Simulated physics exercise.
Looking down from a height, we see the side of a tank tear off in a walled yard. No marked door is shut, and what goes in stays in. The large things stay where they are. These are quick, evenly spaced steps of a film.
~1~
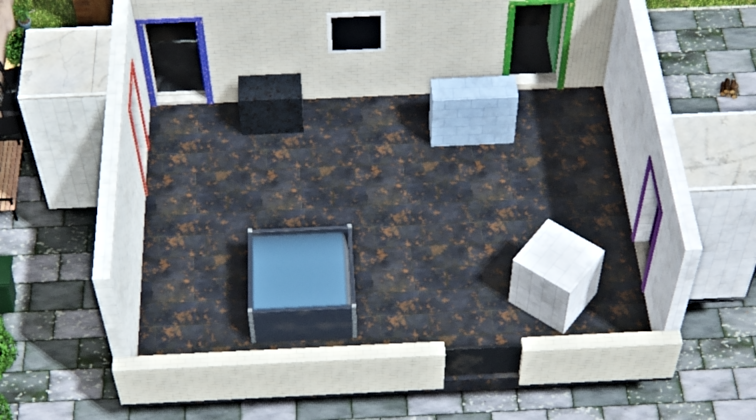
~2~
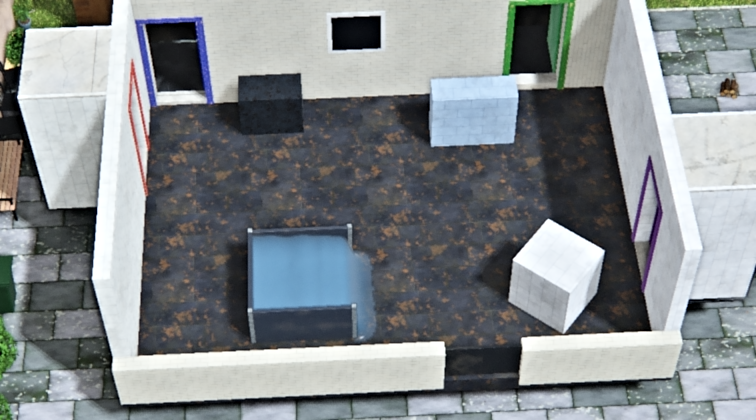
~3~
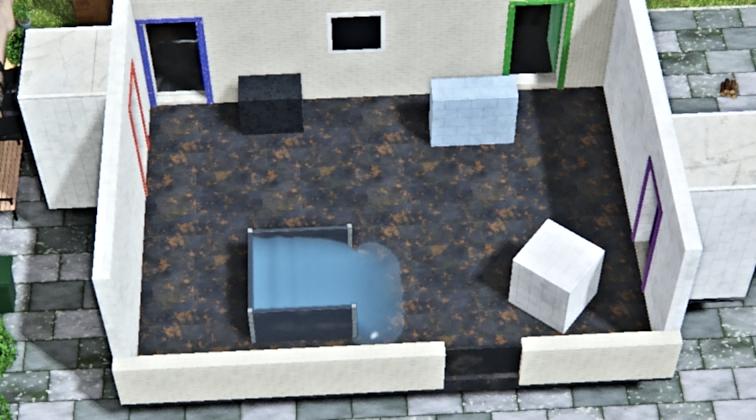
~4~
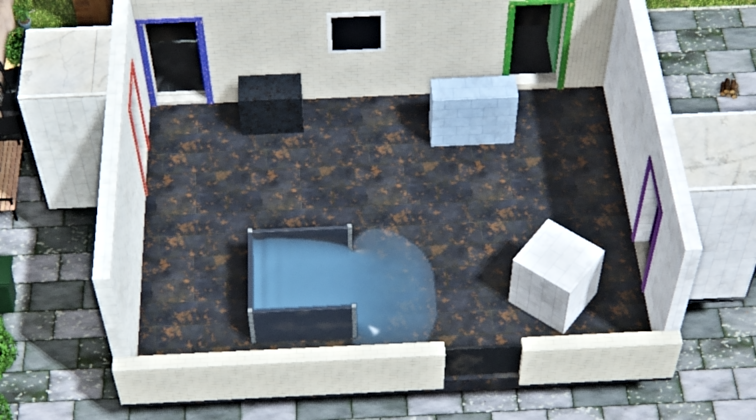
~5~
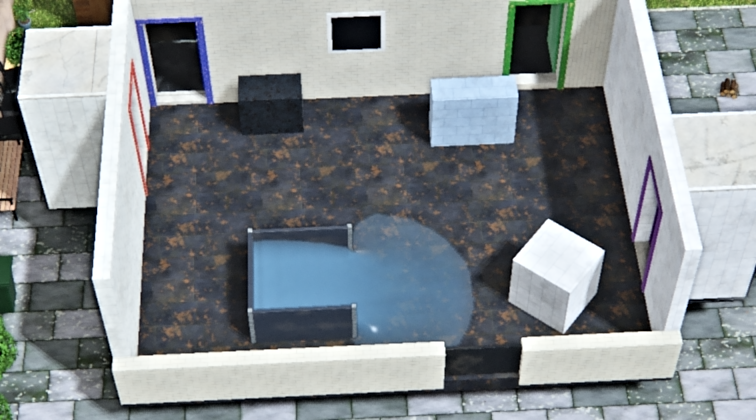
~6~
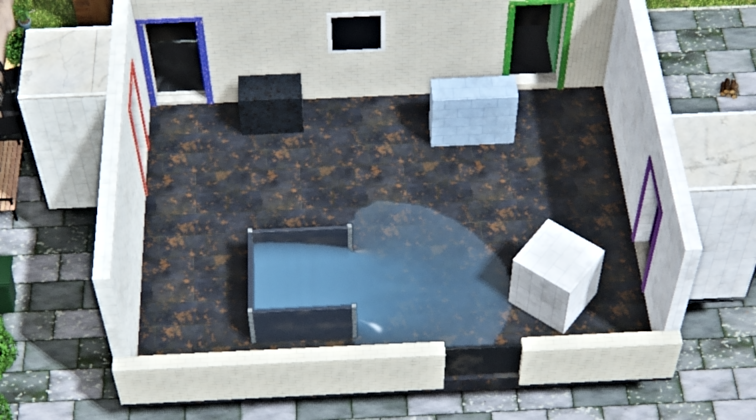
Water pours from the tank's open right side and spreads across the dark floor.
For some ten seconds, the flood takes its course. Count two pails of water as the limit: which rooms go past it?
The purple door goes past it; the green door stays within it; the red door stays within it; the blue door stays within it.
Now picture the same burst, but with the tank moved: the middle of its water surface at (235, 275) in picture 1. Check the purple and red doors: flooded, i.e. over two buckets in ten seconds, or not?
At the purple door it comes out higher; at the red door it comes out lower.
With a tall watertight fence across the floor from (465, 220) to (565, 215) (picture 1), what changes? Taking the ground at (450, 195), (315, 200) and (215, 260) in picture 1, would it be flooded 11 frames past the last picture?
Taking the points in order, they are inundated, high and dry and high and dry.
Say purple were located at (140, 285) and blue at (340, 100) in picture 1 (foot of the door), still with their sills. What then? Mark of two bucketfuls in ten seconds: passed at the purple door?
Looking at it, purple fails to reach the limit here.
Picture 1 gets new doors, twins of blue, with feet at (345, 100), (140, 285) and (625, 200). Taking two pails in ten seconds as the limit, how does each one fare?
The first new doorway comes up short, the second comes up short, the third tops it.
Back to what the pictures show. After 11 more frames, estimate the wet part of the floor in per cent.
My estimate is close to 40 per cent.
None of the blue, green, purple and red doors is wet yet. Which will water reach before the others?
My pick for first is the purple-painted one.
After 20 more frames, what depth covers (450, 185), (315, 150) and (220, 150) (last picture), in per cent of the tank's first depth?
Depths of roughly 2, 0 and 0 per cent.
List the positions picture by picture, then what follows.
The first picture shows still water in the open tank at (301, 271).
In the second picture, the front is at (353, 254), out from the gap at (351, 287).
In the third picture, water pours out at (351, 288) and has run to (382, 250).
In the fourth picture, the front is at (414, 248), out from the gap at (351, 289).
In the fifth picture, water pours out at (351, 290) and has run to (463, 270).
In the sixth picture, water pours out at (351, 290) and has run to (505, 283).
A moment on, water covers 30 % of the floor; the purple door not reached, the green door not reached, the red door not reached, the blue door not reached.
Next, water covers 40 % of the floor; the purple door wet at the sill, nothing in, the green door not reached, the red door not reached, the blue door not reached.
Then, water covers 45 % of the floor; the purple door under two buckets in, the green door wet at the sill, nothing in, the red door not reached, the blue door not reached.
Later, water covers 60 % of the floor; the purple door over two buckets in, the green door under two buckets in, the red door not reached, the blue door not reached.
In the end, water covers 90 % of the floor; the purple door over two buckets in, the green door under two buckets in, the red door wet at the sill, nothing in, the blue door wet at the sill, nothing in.
